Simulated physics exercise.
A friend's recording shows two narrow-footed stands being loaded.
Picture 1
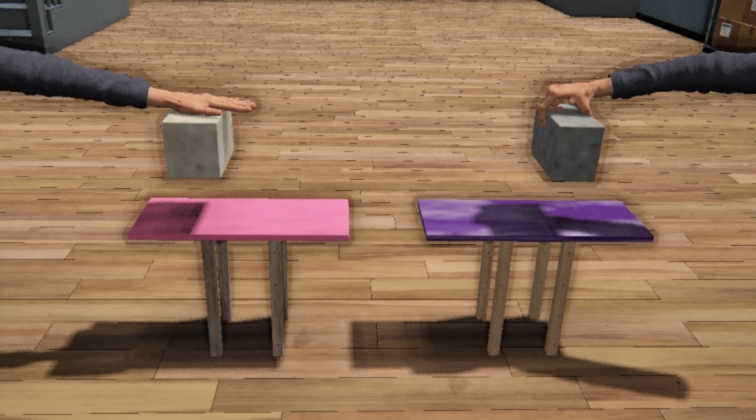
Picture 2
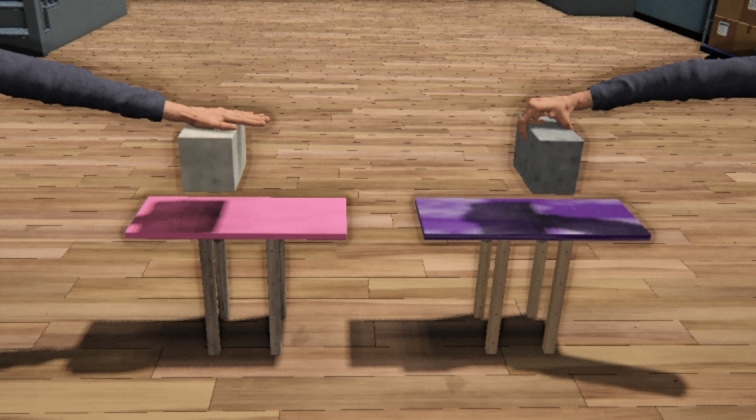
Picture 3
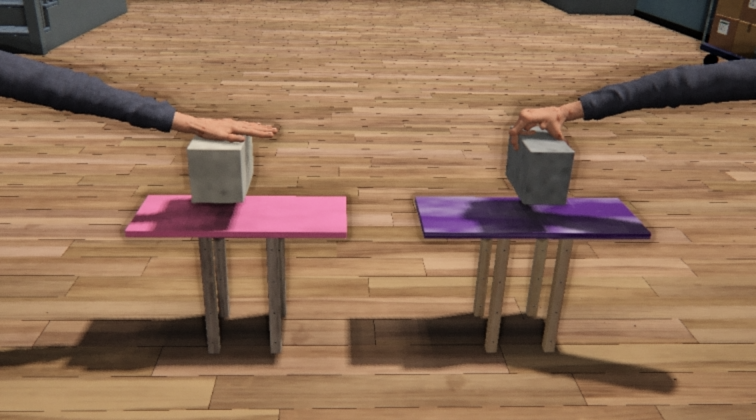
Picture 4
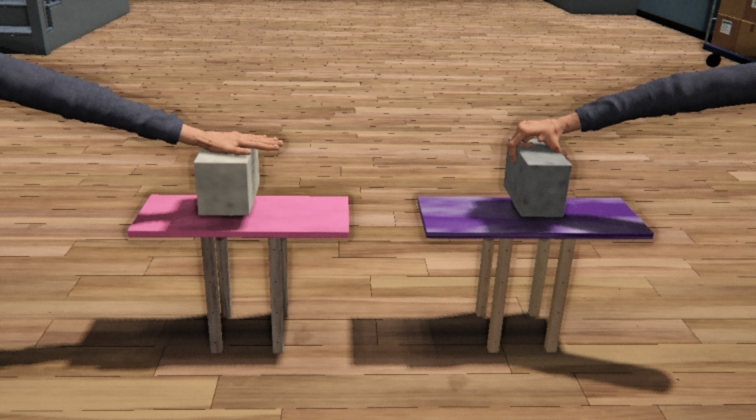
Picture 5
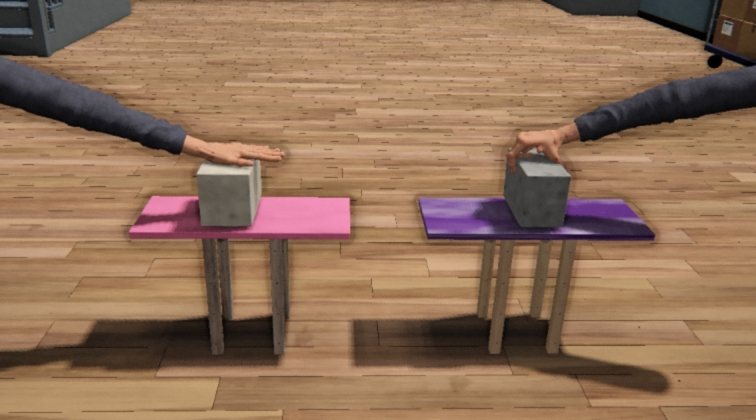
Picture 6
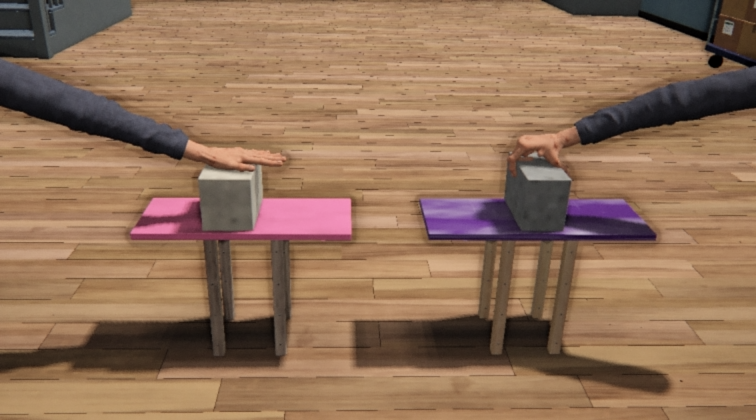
Two hands lowering grey blocks onto a pink trestle on the left and a purple trestle on the right, still holding them.
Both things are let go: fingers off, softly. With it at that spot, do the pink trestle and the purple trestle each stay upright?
Result: The pink trestle stays upright; the purple trestle stays upright.
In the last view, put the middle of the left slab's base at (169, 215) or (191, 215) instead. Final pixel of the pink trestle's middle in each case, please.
About (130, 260) and (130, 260).
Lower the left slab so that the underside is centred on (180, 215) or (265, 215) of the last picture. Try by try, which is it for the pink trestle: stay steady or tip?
So the pink trestle tips over first and stays standing after that.
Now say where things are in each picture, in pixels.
In the first picture, still on the way; pink trestle (245, 219); purple trestle (530, 220); right slab (565, 141).
In the second picture, still on the way; purple trestle (527, 219); left slab (215, 151).
In the third picture, still on the way; pink trestle (243, 216); right slab (538, 164).
In the fourth picture, still on the way; purple trestle (530, 217); left slab (229, 174).
In the fifth picture, still on the way; pink trestle (246, 217); right slab (535, 187).
In the sixth picture, in place, still held; pink trestle (248, 218); purple trestle (532, 219); left slab (233, 189).
Then, 0.28 s later than the last frame, pink trestle at rest near (248, 218); purple trestle at rest near (532, 219).
When it is over, the pink trestle holds firm, near (248, 218); the purple trestle holds firm, near (532, 219).
